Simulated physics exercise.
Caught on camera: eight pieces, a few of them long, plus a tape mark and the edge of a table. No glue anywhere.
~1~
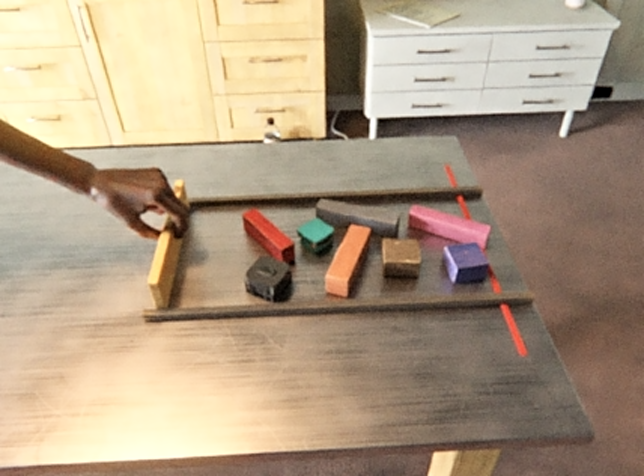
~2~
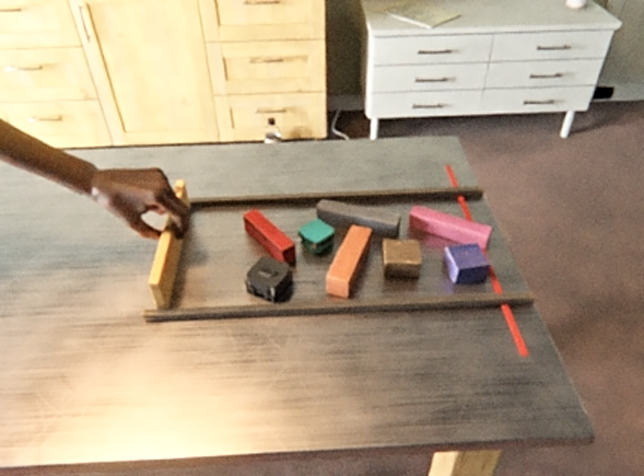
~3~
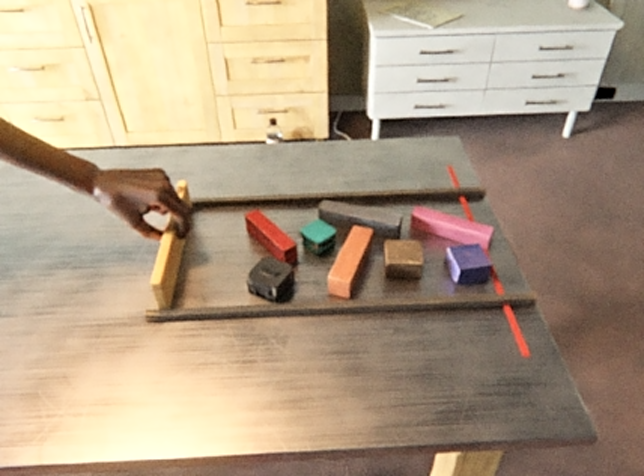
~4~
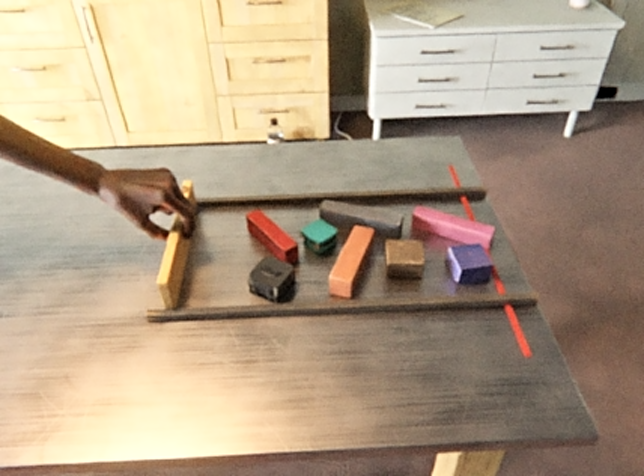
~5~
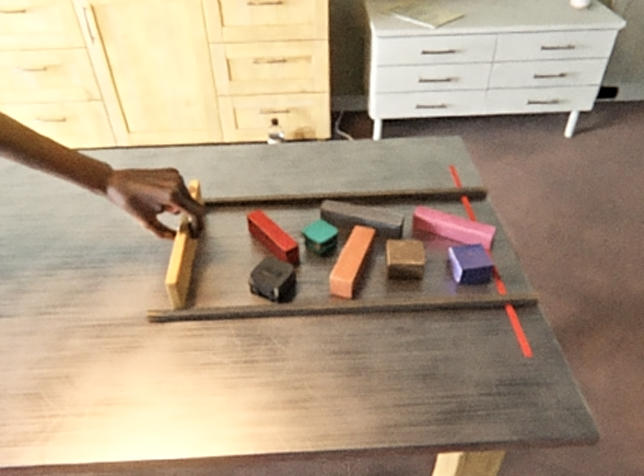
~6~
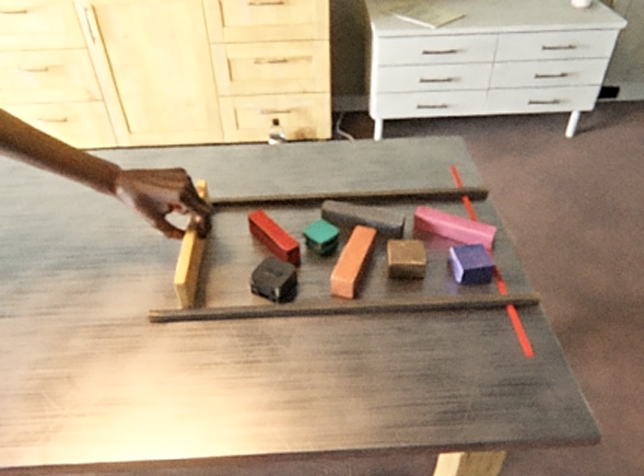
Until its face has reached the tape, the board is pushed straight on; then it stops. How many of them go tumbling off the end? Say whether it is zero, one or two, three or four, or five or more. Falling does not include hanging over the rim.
Count: At least five.
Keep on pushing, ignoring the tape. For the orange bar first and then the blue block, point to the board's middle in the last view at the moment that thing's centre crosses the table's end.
The orange bar gives roughly (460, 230), the blue block roughly (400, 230).
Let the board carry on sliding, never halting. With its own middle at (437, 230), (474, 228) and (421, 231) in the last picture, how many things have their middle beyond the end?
Per position: 2 / 5 / 1.
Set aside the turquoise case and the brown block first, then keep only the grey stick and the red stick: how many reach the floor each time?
First 4, then 4.
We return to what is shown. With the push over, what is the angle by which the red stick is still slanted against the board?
Around 0 degrees.
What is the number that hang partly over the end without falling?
I make it 1.
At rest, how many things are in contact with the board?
The count is 2.
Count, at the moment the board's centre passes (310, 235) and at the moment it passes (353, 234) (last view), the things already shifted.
At the first spot 5, then 7.
A little later, none off yet; blue block at rest near (471, 263); pink stick at rest near (454, 227); brown block at rest near (406, 259).
Next, none off yet; blue block shifted a little near (491, 268); pink stick at rest near (455, 226); brown block shifted about its own width near (454, 262).
Later still, one off so far; blue block dropping near (541, 379); pink stick shifted a little near (486, 210); brown block shifted well along near (531, 264).
When it is over, the number that fall off is five or more; down, turquoise case, orange bar, grey stick, brown block, pink stick and blue block.
